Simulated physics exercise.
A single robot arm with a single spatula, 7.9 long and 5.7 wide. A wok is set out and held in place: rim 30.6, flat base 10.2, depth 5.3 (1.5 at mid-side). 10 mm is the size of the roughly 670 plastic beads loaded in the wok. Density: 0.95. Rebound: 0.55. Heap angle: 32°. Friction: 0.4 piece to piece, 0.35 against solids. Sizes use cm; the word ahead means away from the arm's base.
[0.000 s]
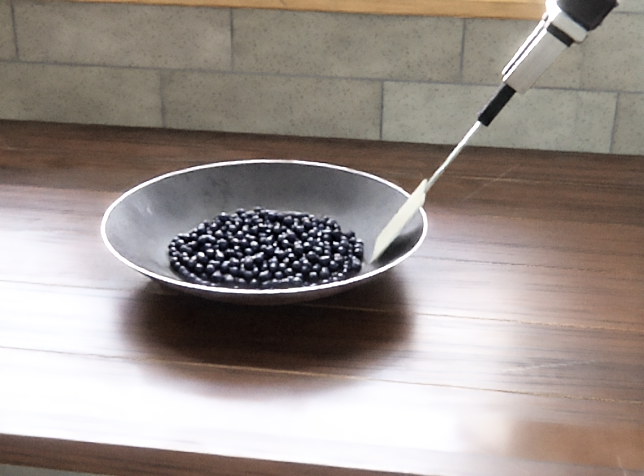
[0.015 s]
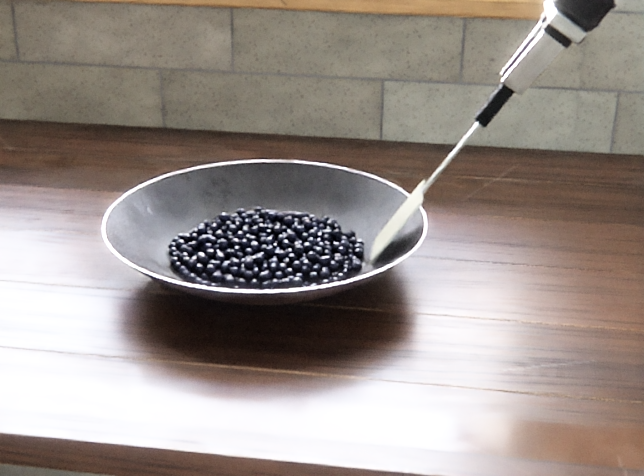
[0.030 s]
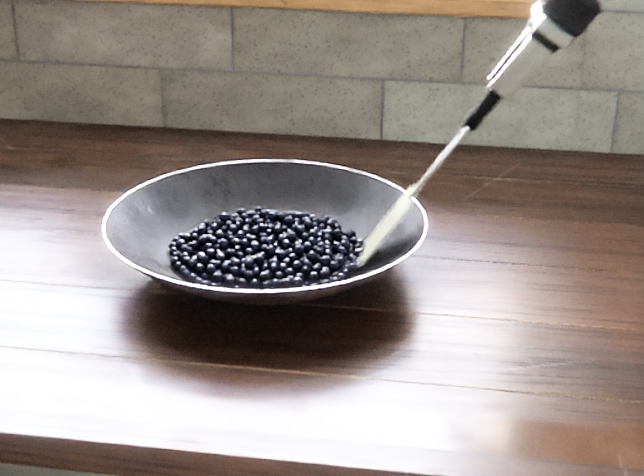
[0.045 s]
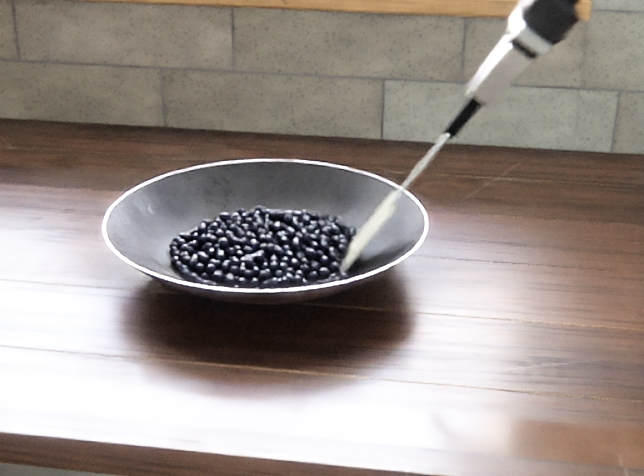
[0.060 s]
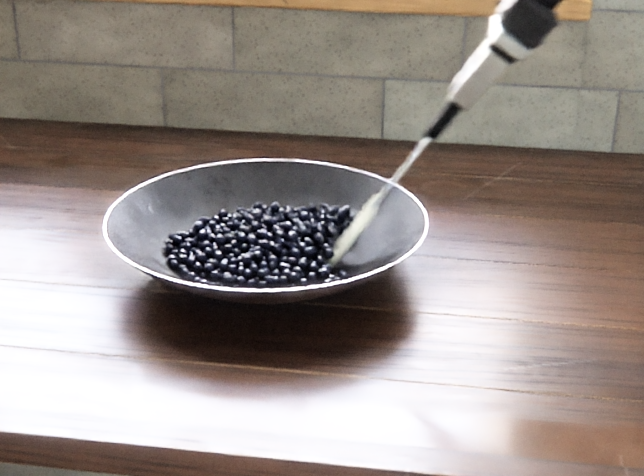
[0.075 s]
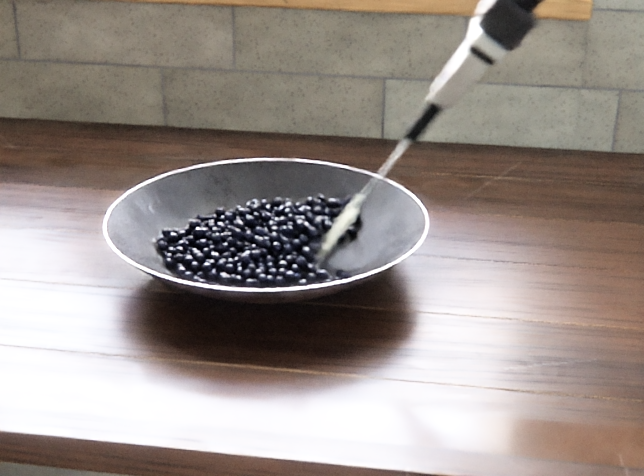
A robot arm holding a pale spatula barely moved at first, then swept left through a wok of shiny black beans on a wooden counter, pushing the pile leftward while the wok stayed still.
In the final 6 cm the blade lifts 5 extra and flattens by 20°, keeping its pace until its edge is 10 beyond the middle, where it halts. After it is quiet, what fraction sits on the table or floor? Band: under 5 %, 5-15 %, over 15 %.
Over 15 %.
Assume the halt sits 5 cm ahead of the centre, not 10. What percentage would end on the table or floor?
Then roughly 5 percent would finish on the table or floor.
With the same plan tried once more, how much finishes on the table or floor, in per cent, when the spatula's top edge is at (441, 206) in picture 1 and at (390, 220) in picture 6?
Some 15 percent ends up on the table or floor.
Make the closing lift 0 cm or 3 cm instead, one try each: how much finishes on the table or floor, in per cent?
First try about 20 %, second try about 20 %.
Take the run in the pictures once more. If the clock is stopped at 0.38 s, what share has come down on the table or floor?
My estimate is roughly 10 %.
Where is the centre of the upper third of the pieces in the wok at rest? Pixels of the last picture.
Somewhere near (205, 237) in the last picture.
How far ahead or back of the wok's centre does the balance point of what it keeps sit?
Ahead, by about 3.0 cm.
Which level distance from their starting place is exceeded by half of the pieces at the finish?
The figure is about 4 cm.
By 0.12 s, sloping 56°, highest piece 7 above the table; 674 in the wok.
By 0.16 s, sloping 51°, highest piece 8 above the table; 674 in the wok.
By 0.38 s, sloping 36°, highest piece 12 above the table; 540 in the wok, 61 on the table or floor, 73 on the blade or in flight.
By 1.43 s, sloping 36°, highest piece 4 above the table; 540 in the wok, 134 on the table or floor.
Final count, 540 in the wok, 134 on the table or floor. That is 20 % on the table or floor.
